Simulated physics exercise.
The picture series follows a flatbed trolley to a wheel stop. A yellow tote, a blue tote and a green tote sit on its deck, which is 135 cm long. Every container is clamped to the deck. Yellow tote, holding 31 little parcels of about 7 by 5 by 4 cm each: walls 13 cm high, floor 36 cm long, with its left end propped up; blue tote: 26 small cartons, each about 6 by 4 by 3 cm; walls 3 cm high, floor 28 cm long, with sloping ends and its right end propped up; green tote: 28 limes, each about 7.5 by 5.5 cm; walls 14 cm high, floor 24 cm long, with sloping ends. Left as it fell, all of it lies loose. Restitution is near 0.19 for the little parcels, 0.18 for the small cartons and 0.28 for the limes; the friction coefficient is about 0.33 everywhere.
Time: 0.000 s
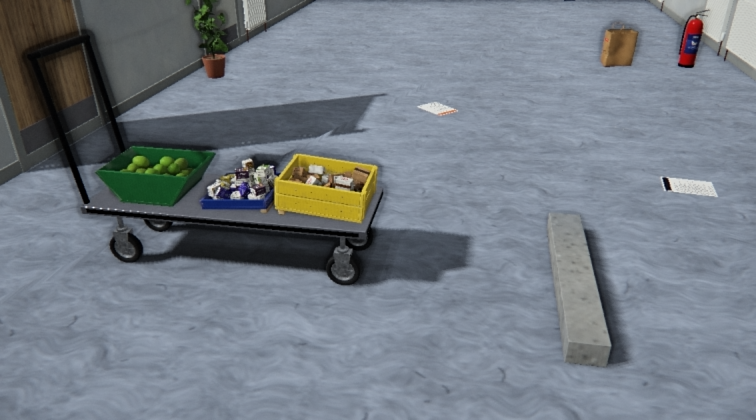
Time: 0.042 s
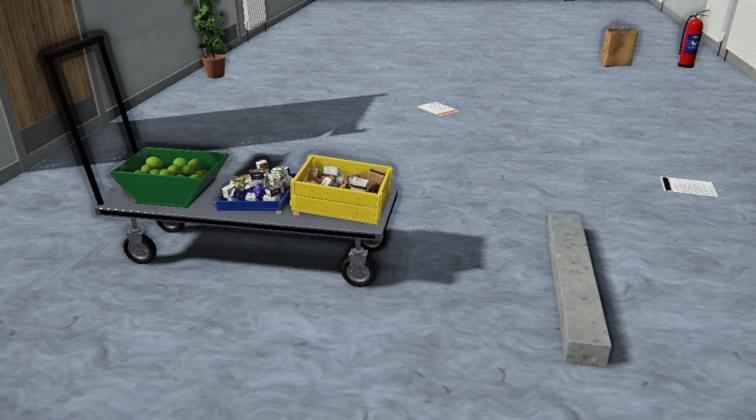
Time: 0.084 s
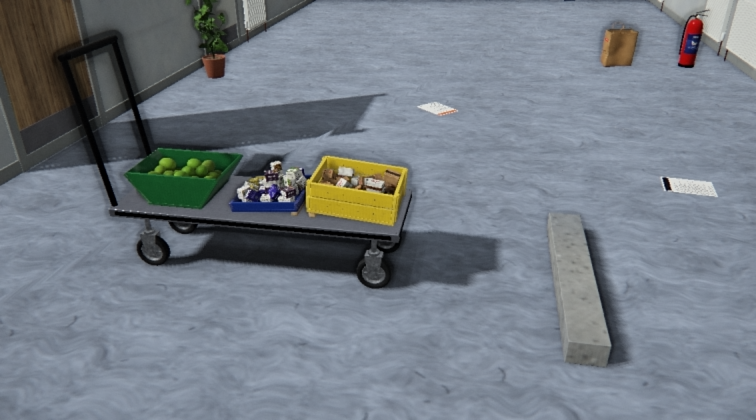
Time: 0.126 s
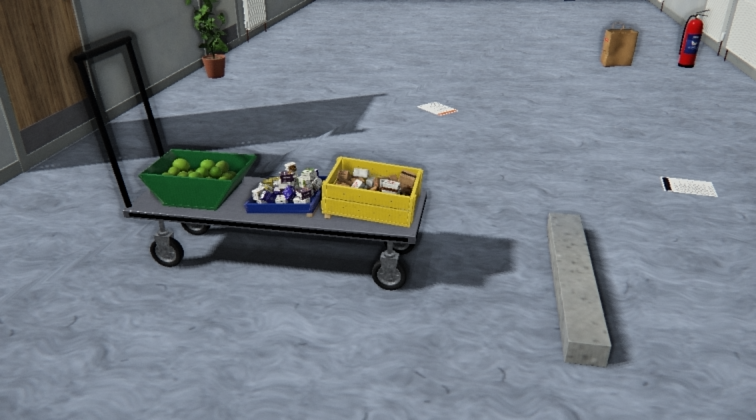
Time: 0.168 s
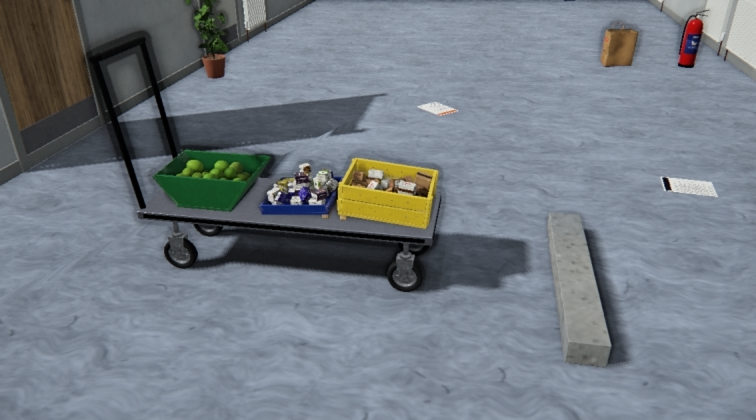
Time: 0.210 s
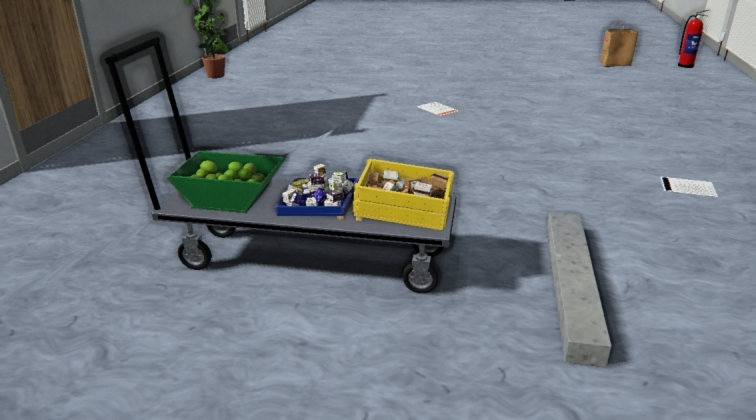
To begin with, a flatbed trolley carrying a green tote of round green items, a blue tote of small cartons and a yellow tote of little parcels stands left of a concrete block. The trolley then rolls steadily rightward across the floor, narrowing the gap, while the totes keep their places on deck.
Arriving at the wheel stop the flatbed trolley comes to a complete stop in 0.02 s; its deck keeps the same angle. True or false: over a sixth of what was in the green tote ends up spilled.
False.
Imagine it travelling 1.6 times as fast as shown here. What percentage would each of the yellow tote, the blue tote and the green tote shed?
In that case the yellow tote sheds 0 per cent, the blue tote 20 per cent and the green tote 30 per cent.
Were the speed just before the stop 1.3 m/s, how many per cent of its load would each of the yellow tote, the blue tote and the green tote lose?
In that case the yellow tote sheds 0 per cent of its load, the blue tote 20 per cent, and the green tote 0 per cent.
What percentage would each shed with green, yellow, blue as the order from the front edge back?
With that order the yellow tote sheds 0 per cent of its load, the blue tote 20 per cent, and the green tote 0 per cent.
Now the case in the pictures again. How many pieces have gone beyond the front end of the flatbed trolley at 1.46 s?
Some 0 pieces.
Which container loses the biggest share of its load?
That's the blue tote.
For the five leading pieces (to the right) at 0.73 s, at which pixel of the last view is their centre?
Around (559, 204) in pixels.
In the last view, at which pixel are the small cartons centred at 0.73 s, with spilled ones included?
Centre: About (449, 203) px.
After 0.51 s, contact.
After 0.61 s, the yellow tote has all 31, the blue tote is down by 5 of 26 and the green tote has all 28.
After 0.73 s, the yellow tote has all 31, the blue tote is down by 6 of 26 and the green tote has all 28.
After 0.96 s, the yellow tote has all 31, the blue tote is down by 7 of 26 and the green tote has all 28.
Final count (at 1.46 s), the yellow tote has all 31, the blue tote is down by 7 of 26 and the green tote has all 28. Asked share, 0 of 28, 0 per cent.
